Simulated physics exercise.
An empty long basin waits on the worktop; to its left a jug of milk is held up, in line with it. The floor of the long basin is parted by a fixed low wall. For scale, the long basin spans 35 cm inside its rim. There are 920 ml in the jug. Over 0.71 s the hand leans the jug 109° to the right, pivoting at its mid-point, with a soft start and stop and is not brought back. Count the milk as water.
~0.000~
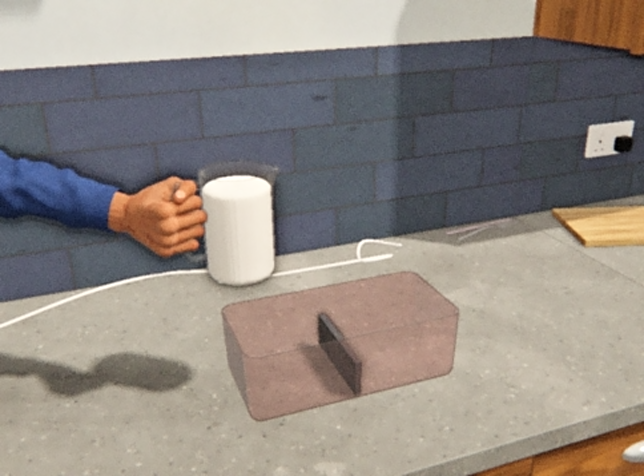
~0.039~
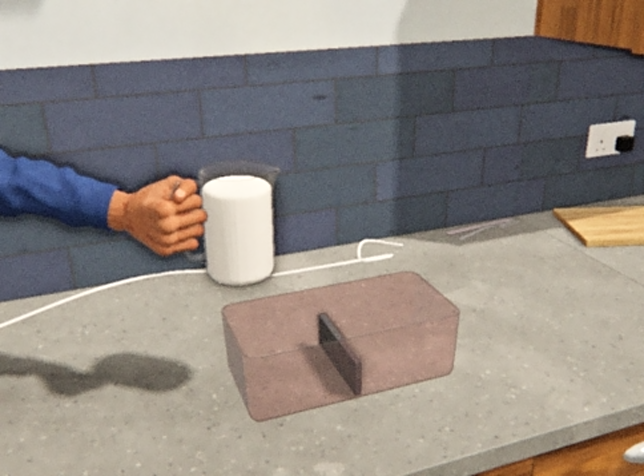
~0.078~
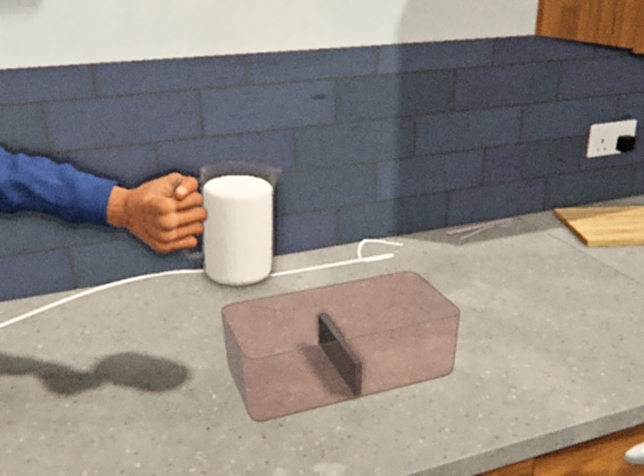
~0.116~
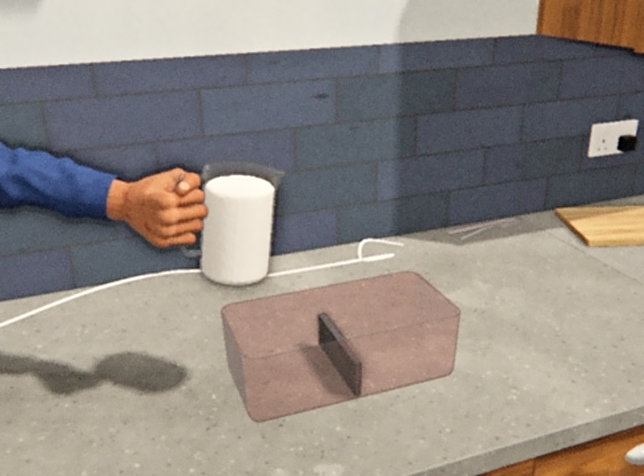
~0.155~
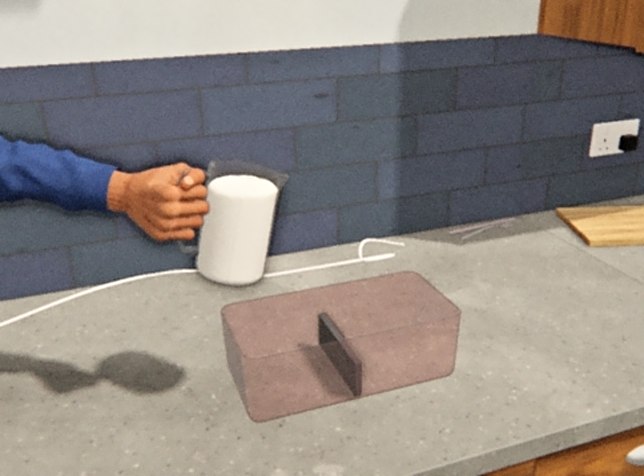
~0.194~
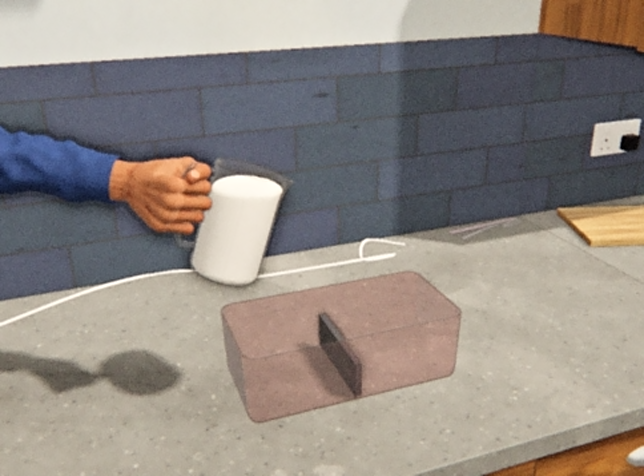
A hand holds a jug of white milk and tilts it slightly right above a worktop.
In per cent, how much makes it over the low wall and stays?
About 64 per cent.
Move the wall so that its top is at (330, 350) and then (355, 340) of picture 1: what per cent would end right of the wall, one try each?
In turn about 90 and 15 per cent.
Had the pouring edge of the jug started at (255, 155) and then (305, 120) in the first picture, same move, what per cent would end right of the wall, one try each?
First 15, then 90 per cent.
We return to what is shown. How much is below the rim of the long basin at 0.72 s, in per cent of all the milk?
Some 42 per cent.
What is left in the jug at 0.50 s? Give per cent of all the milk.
Some 80 per cent.
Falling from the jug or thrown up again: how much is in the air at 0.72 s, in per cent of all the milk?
About 26 per cent.
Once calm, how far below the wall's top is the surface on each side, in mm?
Some 50 mm on the left and 40 mm on the right.
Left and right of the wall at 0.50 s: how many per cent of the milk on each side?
Near 0 on the left, 2 on the right.
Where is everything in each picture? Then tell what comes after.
In the first picture, it leans 0°; its right rim is at (278, 167); the milk meets the walls at (202, 190) and (268, 181); the long basin's rim runs from (232, 333) to (436, 291); the wall's top is at (339, 338).
In the second picture, it leans 1°; its right rim is at (279, 167); the milk meets the walls at (202, 189) and (268, 181).
In the third picture, it leans 3°; its right rim is at (281, 168); the milk meets the walls at (203, 188) and (269, 183).
In the fourth picture, it leans 7°; its right rim is at (284, 171); the milk meets the walls at (205, 187) and (272, 183).
In the fifth picture, it leans 12°; its right rim is at (288, 175); the milk meets the walls at (207, 190) and (275, 182).
In the sixth picture, it leans 19°; its right rim is at (292, 180); the milk meets the walls at (206, 205) and (280, 184).
Then, 0.50 s in, the tilt is 87° and 80 per cent is still to pour, 0 is left of the wall and 2 right of it.
Then, 0.72 s in, the tilt is 109° and 32 per cent is still to pour, 12 is left of the wall and 31 right of it.
Then, 0.96 s in, the tilt is 109° and 5 per cent is still to pour, 25 is left of the wall and 62 right of it.
Then, 1.21 s in, the tilt is 109° and 0 per cent is still to pour, 33 is left of the wall and 64 right of it.
Finally, 34 per cent lies left of the wall, 64 right of it and 2 outside.
